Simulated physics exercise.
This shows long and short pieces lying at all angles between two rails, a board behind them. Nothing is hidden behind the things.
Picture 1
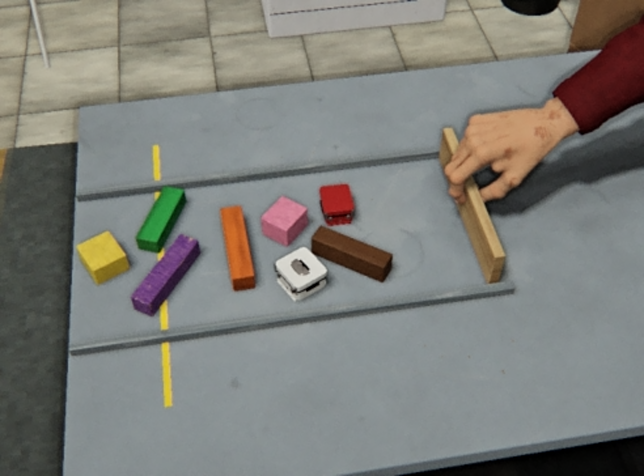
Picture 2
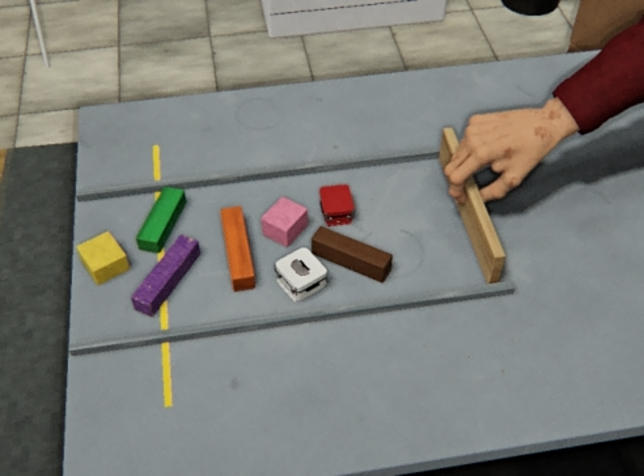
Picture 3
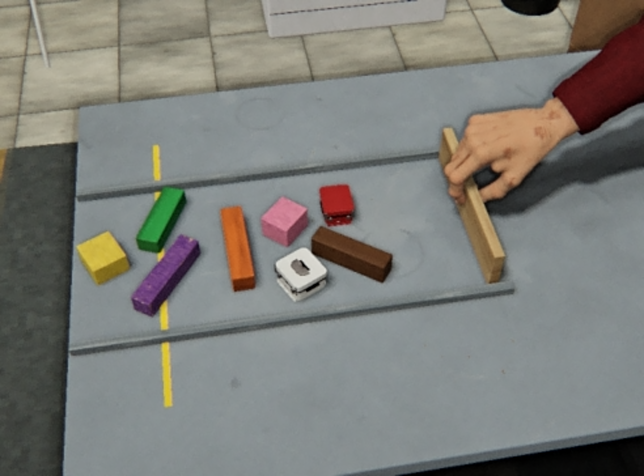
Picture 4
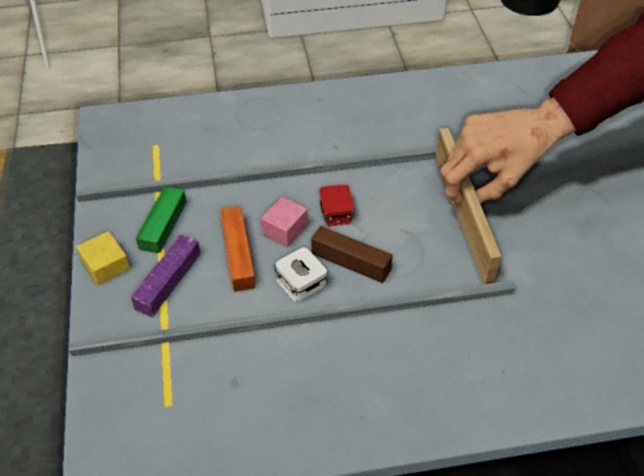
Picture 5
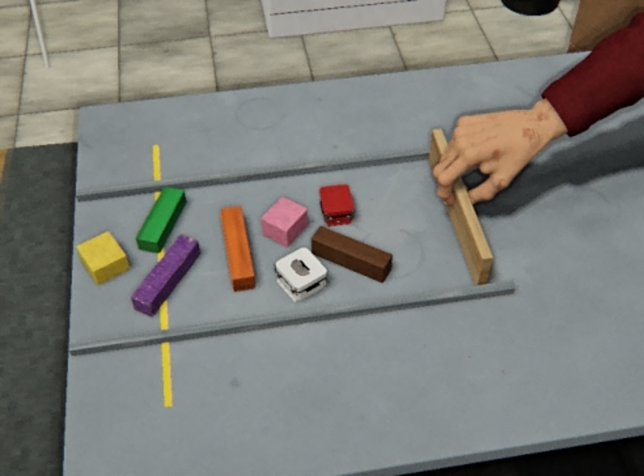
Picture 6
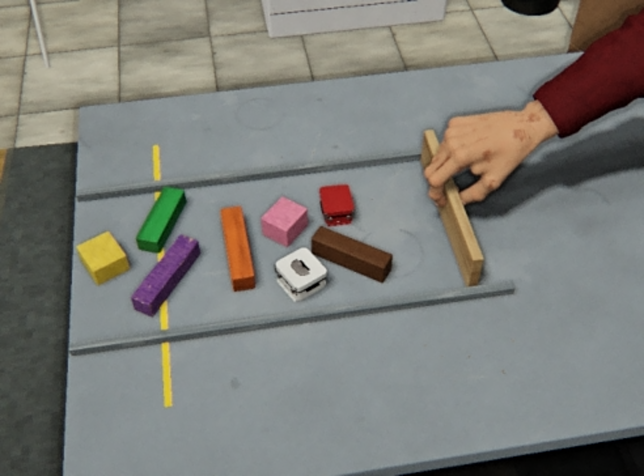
Hand holding a wooden board still, then sliding it slightly left between two rails toward scattered coloured blocks that stay motionless.
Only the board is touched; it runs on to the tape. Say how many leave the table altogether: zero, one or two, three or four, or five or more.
Outcome: The number that fall off is one or two.
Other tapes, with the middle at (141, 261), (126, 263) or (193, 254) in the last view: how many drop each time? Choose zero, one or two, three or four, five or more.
Taking them in turn, three or four; three to four; just one or two.
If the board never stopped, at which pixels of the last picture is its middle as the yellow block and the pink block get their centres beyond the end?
Its middle is around (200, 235) and around (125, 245).
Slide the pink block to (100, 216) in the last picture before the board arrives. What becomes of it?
Then it is kept.
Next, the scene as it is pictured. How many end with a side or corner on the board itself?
2 of them.
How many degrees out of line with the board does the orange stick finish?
Roughly 10° out of line.
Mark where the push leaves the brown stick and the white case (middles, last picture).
About (151, 273), and the other about (122, 301).
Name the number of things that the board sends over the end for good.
Fallen: 2.
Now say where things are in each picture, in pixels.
Yellow block (103, 258); green stick (162, 219); purple bar (167, 274); board (469, 203); tape (161, 258), in the first picture.
Green stick (162, 219); white case (301, 276), in the second picture.
Purple bar (167, 274); brown stick (351, 254), in the third picture.
Yellow block (103, 258); pink block (285, 222), in the fourth picture.
Green stick (162, 219); board (458, 204), in the fifth picture.
Yellow block (103, 258); green stick (162, 219); purple bar (167, 274); board (449, 205); tape (161, 258), in the sixth picture.
A little later, none off yet; yellow block at rest near (103, 258); green stick at rest near (162, 219); purple bar at rest near (167, 274).
When it is over, the number that fall off is one or two; down, purple bar and yellow block.
